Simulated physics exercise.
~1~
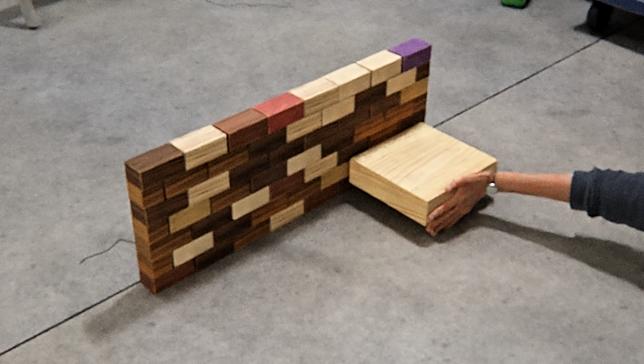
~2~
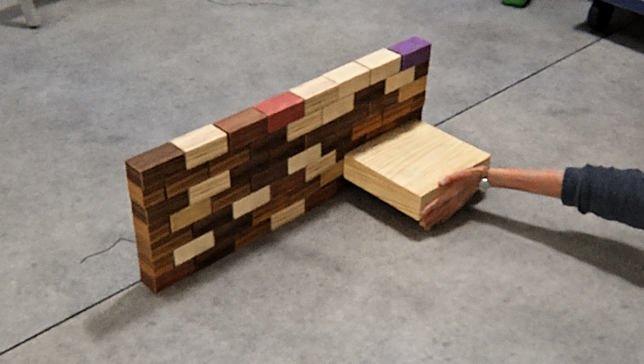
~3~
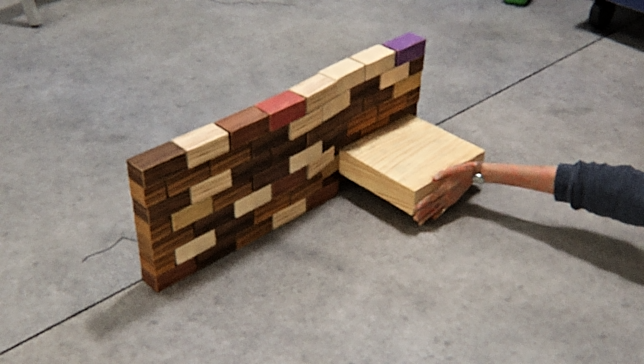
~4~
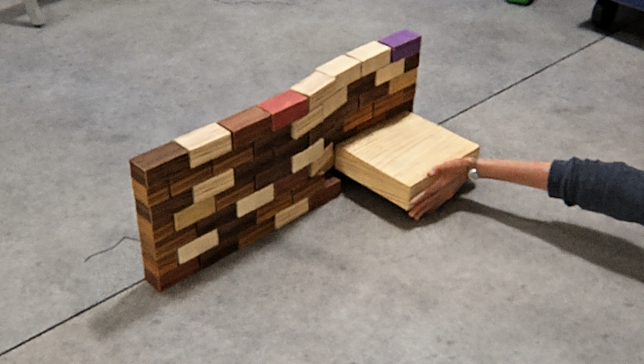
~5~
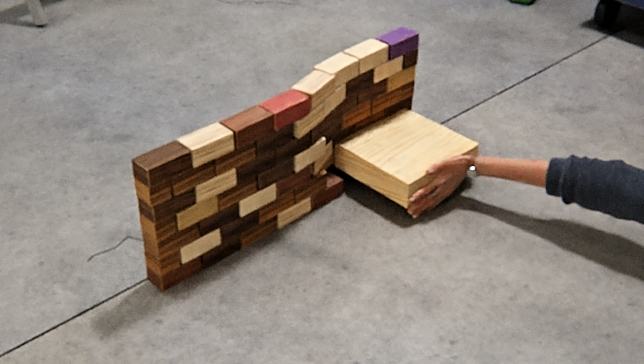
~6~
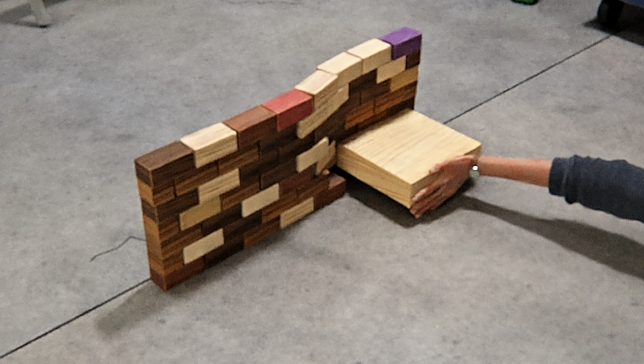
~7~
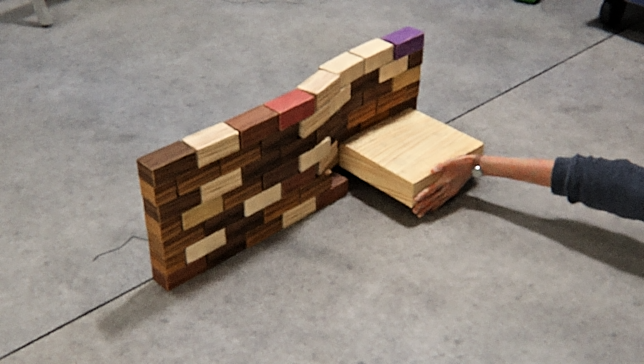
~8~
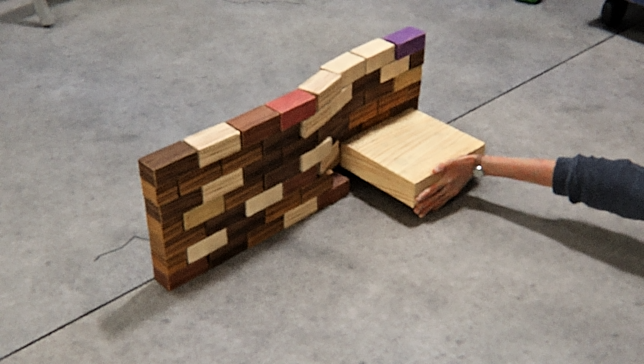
Hand pushing a pale wooden block into a wall of loose wooden blocks, bending its right part backward, then stopping, wall still standing.
